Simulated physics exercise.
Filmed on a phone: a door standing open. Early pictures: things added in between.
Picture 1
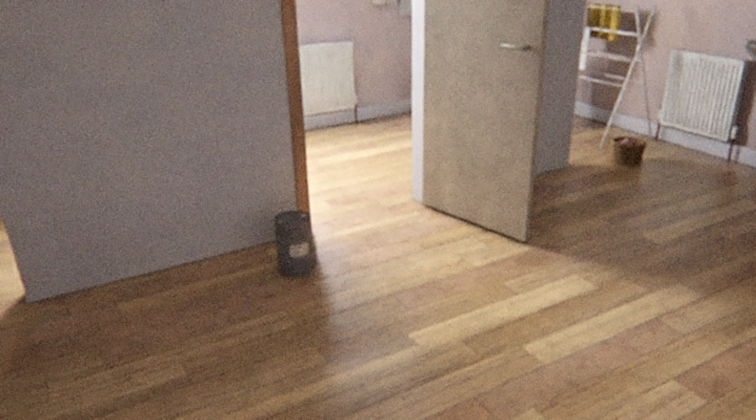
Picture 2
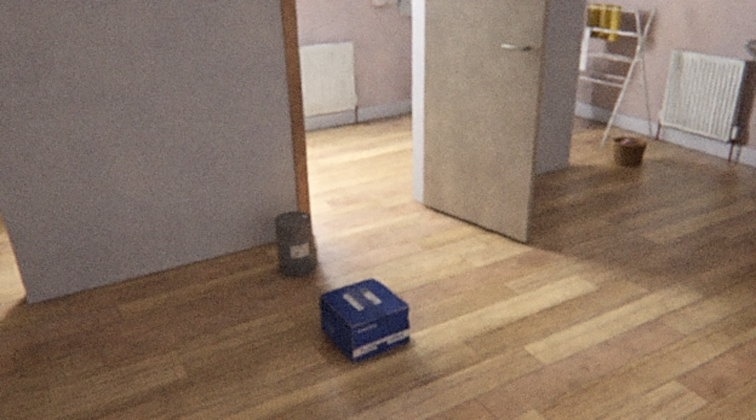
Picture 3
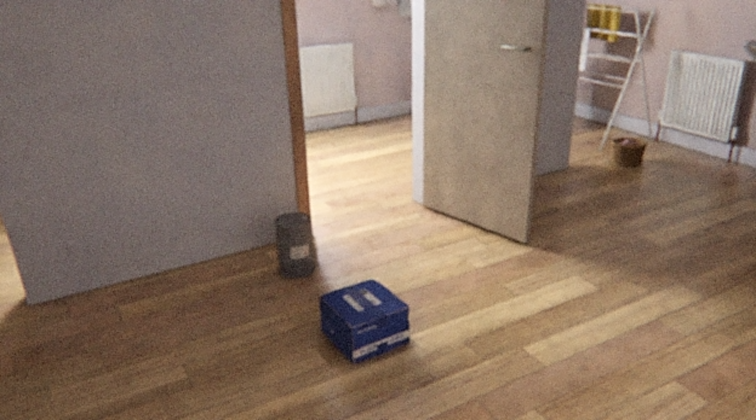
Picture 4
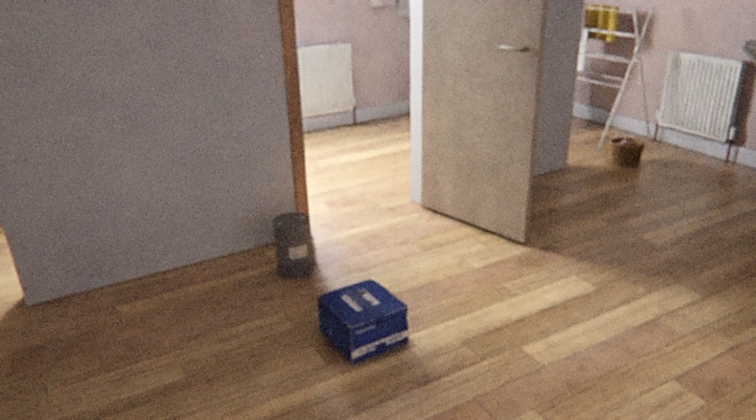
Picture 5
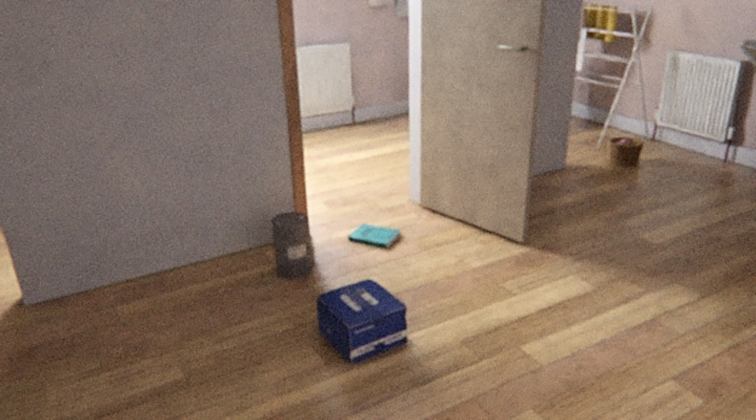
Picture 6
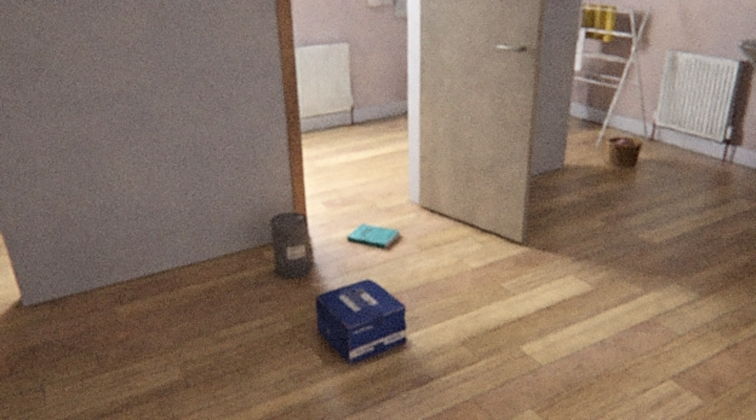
A pale door stands wide open in a room with wooden floorboards and grey and pinkish walls, seen from slightly above, with white radiators and a white ladder-like rack holding yellow items beyond. A dark grey canister sits by the wooden door frame; a blue box appears in the foreground, then a turquoise book behind it. The door stays still, and the view barely shifts.
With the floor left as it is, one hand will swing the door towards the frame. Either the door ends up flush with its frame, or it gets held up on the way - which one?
It ends up flush with the frame.
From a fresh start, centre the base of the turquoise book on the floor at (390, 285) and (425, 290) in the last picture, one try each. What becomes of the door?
It ends up closed first and ends up closed second.
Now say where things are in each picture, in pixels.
In the first frame, door wide open and still.
In the second frame, door wide open and still; blue parcel (364, 318); grey canister (295, 244).
In the third frame, door wide open and still; blue parcel (364, 319); grey canister (295, 245).
In the fourth frame, door wide open and still; blue parcel (363, 319); grey canister (293, 245).
In the fifth frame, door wide open and still; blue parcel (362, 319); grey canister (292, 245).
In the sixth frame, door wide open and still; turquoise book (374, 236); blue parcel (361, 319).
Then, 0.90 s after the last picture, open by 75°.
Then, 1.60 s after the last picture, open by 37°; turquoise book slid a little near (366, 235).
Then, 1.90 s after the last picture, open by 22°; turquoise book slid about its own width near (347, 230).
Then, 2.20 s after the last picture, open by 8°; turquoise book slid about its own width near (335, 222).
At rest, open by 0°; moved from the start, turquoise book; the other 2 in place. Seen from the same camera at the end, turquoise book near (328, 216).
